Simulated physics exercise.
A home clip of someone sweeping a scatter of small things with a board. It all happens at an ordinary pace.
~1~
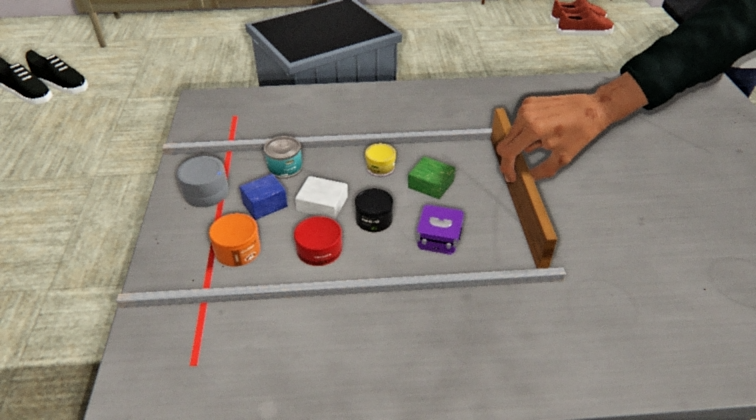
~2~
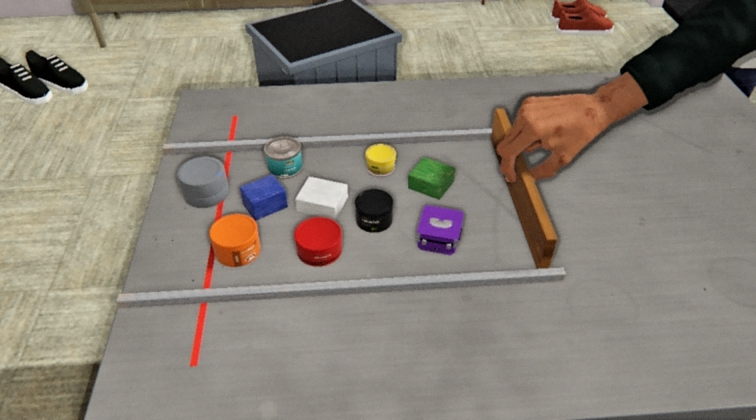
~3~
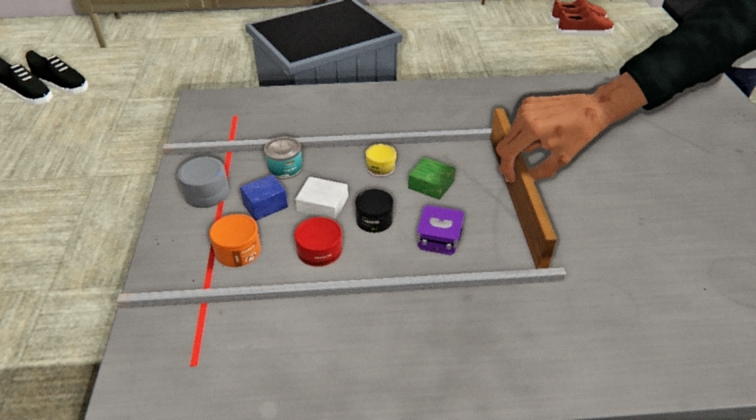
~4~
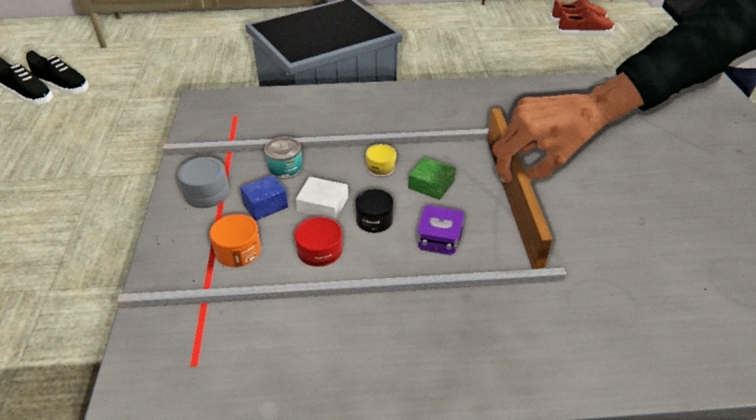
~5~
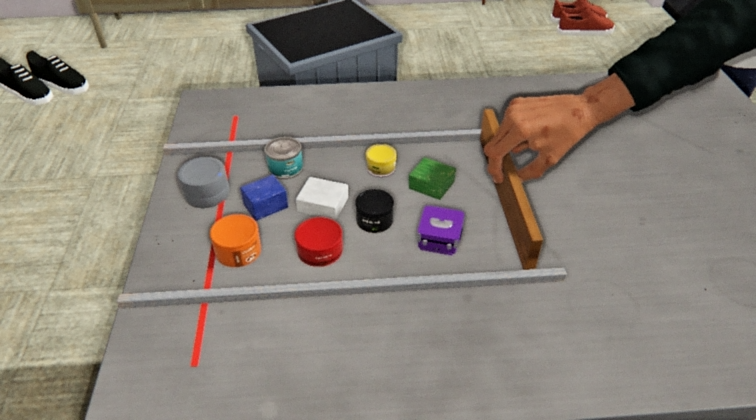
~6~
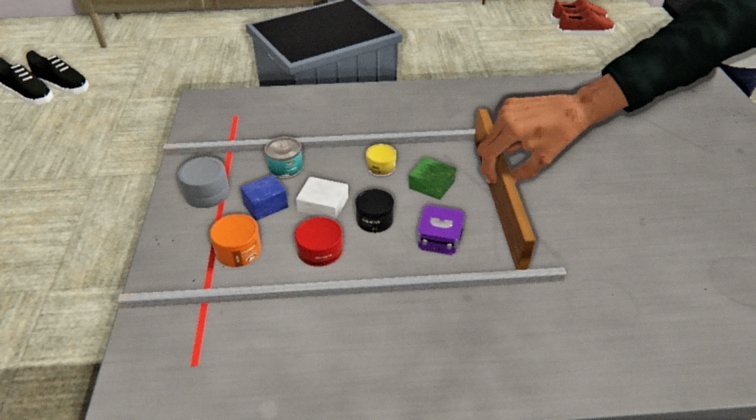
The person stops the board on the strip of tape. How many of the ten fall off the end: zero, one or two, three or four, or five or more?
In the end the number that fall off is one or two.
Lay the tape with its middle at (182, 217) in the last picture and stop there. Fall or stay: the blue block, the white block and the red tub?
The blue block is lost; the white block drops off; the red tub tumbles off.
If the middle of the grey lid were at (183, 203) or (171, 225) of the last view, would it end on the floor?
In that order, it tumbles off; falls.
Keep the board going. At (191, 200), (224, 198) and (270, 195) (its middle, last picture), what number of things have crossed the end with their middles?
Place by place, 5, 2 and 0.
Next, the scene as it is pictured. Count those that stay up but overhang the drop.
That would be 3.
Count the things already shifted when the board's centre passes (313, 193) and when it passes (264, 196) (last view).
First 10, then 10.
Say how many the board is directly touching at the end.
It touches 4.
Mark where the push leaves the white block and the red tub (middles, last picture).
The white block at (158, 212), the red tub at (146, 252).
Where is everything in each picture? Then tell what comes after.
The first picture shows grey lid (204, 182); orange tub (235, 240); blue block (264, 197); board (519, 182); tape (219, 215).
The second picture shows orange tub (236, 241); turquoise tin (284, 158).
The third picture shows blue block (264, 197); black tub (374, 211).
The fourth picture shows grey lid (204, 182); white block (322, 198).
The fifth picture shows orange tub (236, 241); board (507, 183).
The sixth picture shows grey lid (204, 182); orange tub (236, 241); blue block (265, 197); board (500, 183); tape (219, 215).
Soon after, none off yet; grey lid at rest near (204, 182); orange tub at rest near (236, 241); blue block at rest near (265, 197).
After that, none off yet; grey lid moving near (200, 181); orange tub moving near (225, 241); blue block displaced about its own width near (236, 198).
And then, none off yet; grey lid displaced a little near (180, 178); orange tub displaced well along near (145, 243); blue block displaced well along near (159, 206).
In the end, the number that fall off is one or two; gone, blue block and orange tub.
